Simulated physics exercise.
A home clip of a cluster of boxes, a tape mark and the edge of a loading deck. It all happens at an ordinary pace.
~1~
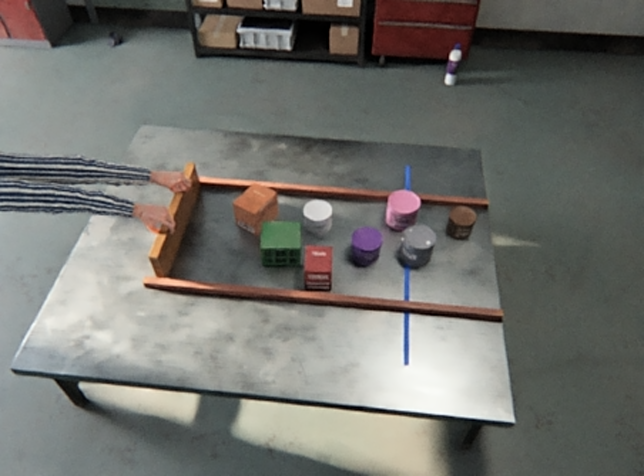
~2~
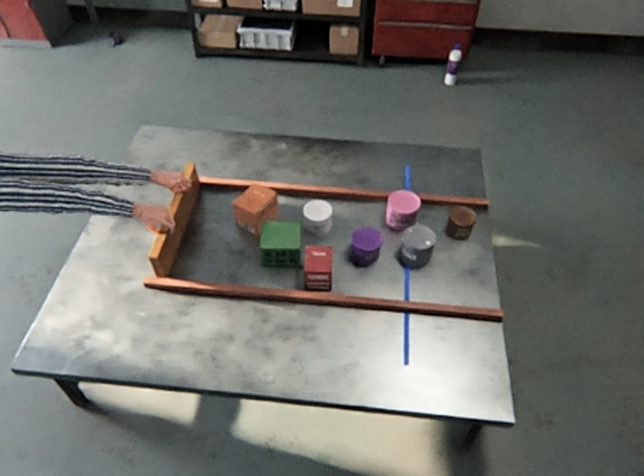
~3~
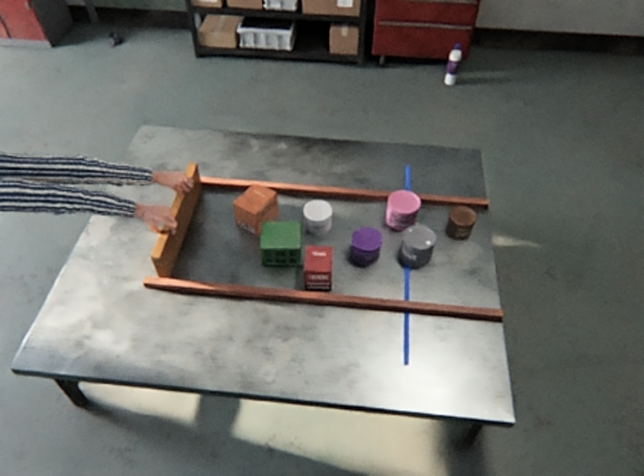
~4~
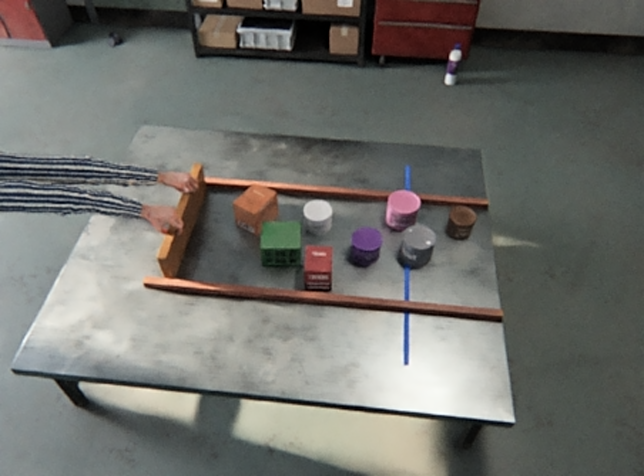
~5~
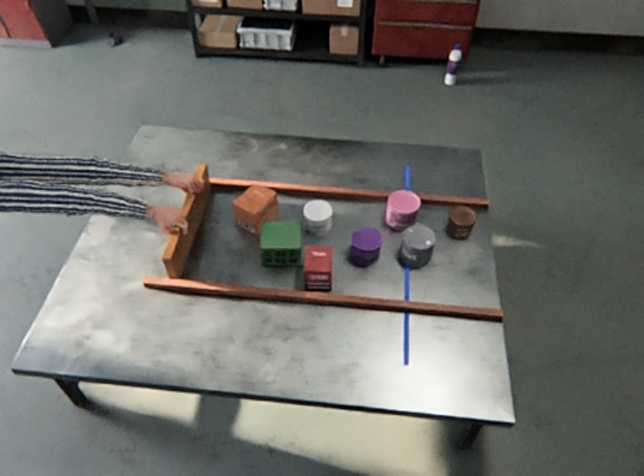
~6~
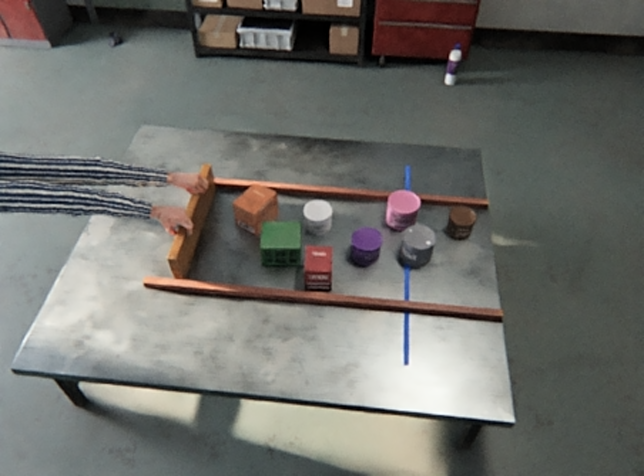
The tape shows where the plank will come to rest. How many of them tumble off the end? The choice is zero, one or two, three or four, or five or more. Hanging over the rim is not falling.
In the end the number that fall off is zero.
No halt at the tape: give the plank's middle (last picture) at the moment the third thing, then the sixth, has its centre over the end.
First at (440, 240), next at (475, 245).
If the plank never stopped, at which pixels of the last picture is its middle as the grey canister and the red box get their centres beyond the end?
About (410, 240), and (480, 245) for the other.
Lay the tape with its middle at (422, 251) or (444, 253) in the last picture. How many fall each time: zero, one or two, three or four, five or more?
For each place: One or two; either three or four.
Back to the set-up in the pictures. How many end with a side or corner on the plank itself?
The number is 3.
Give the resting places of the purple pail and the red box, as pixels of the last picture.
Near (463, 255) and (425, 286).
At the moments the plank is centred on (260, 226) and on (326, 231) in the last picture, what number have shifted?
By then 1, and 5.
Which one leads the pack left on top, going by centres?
It is the grey canister.
Soon after, none off yet; brown pail at rest near (461, 223); grey canister at rest near (418, 246); pink pail at rest near (403, 211).
At rest, the number that fall off is zero.
